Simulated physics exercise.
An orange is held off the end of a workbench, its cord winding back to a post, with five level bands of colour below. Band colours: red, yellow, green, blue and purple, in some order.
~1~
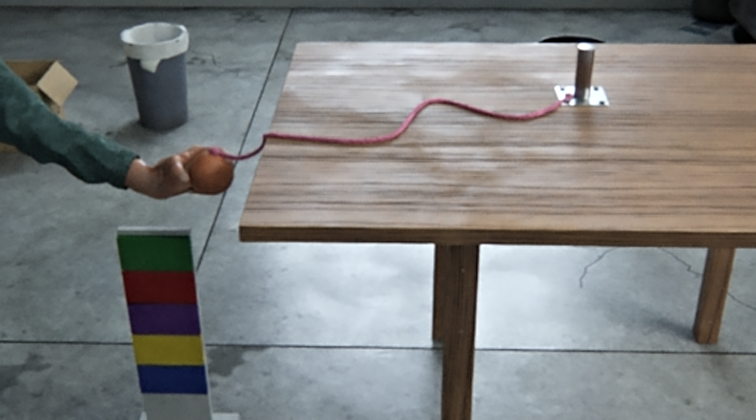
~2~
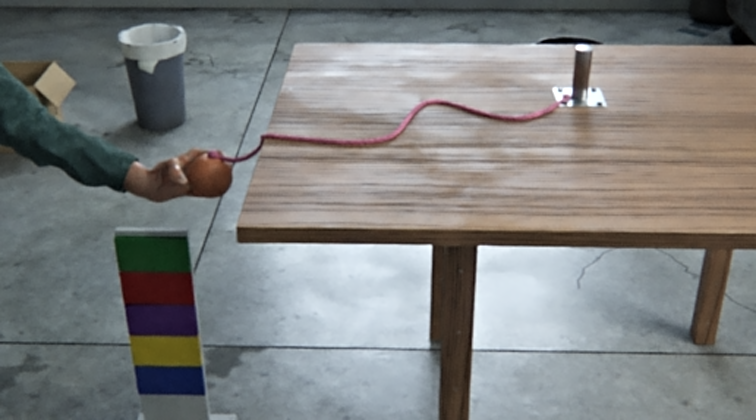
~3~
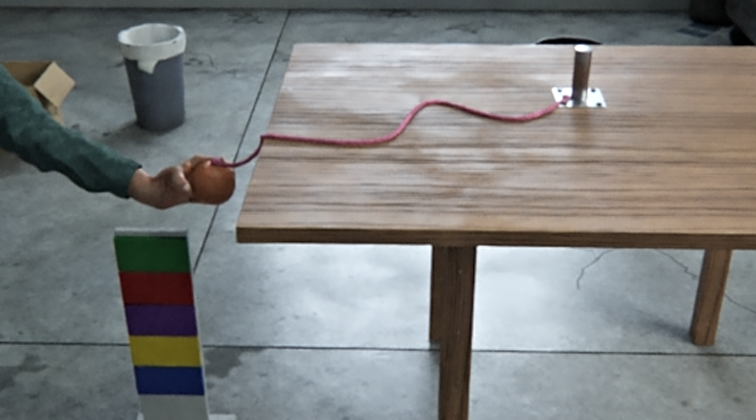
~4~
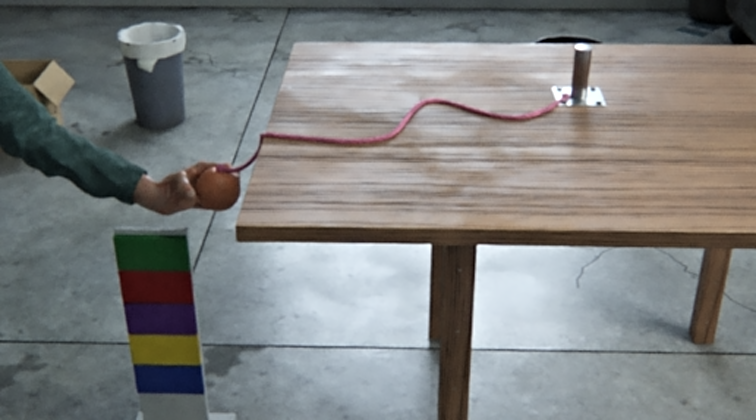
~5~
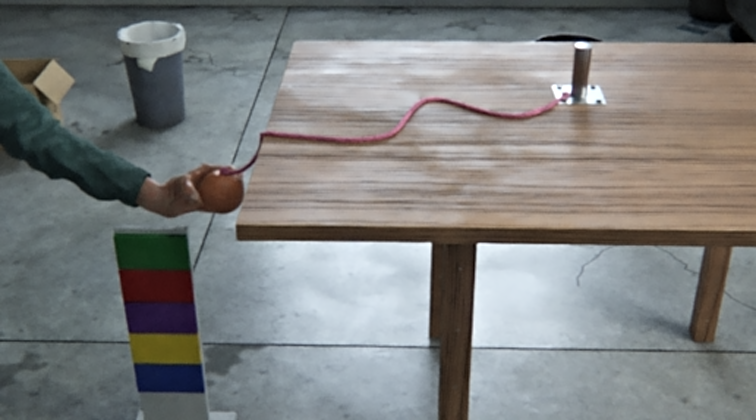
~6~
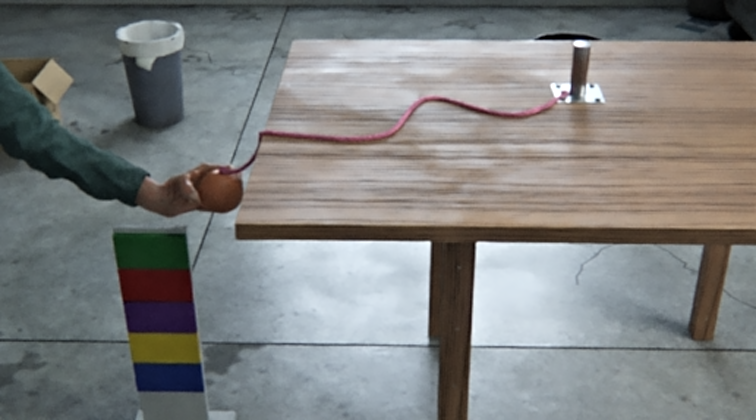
To begin with, a hand in a green sleeve holds an orange ball off the left end of a wooden table, its red cord winding back to a post, beside a board of coloured bands. The hand shifts the ball slightly right and down, then keeps it nearly still.
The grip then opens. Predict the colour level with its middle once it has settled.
I would say red.
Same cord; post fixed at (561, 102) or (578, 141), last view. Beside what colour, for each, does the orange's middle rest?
First try: Purple; second try: Purple.
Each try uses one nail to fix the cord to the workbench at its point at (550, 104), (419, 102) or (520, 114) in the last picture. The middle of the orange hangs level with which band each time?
First try red, second try green, third try red.
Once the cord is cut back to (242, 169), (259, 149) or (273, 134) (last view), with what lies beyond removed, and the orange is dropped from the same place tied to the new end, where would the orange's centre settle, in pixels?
First try near (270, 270), second near (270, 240), third near (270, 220).
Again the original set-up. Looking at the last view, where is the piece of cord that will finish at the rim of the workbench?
Location: About (353, 139).
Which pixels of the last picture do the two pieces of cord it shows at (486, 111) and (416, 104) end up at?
I'd say about (461, 103) for one and about (377, 111) for the other.
Soon after, orange near (233, 277); level with red.
After that, orange near (287, 279); level with red.
And then, orange near (265, 282); level with red.
In the end, orange near (274, 282); level with red. The red one.
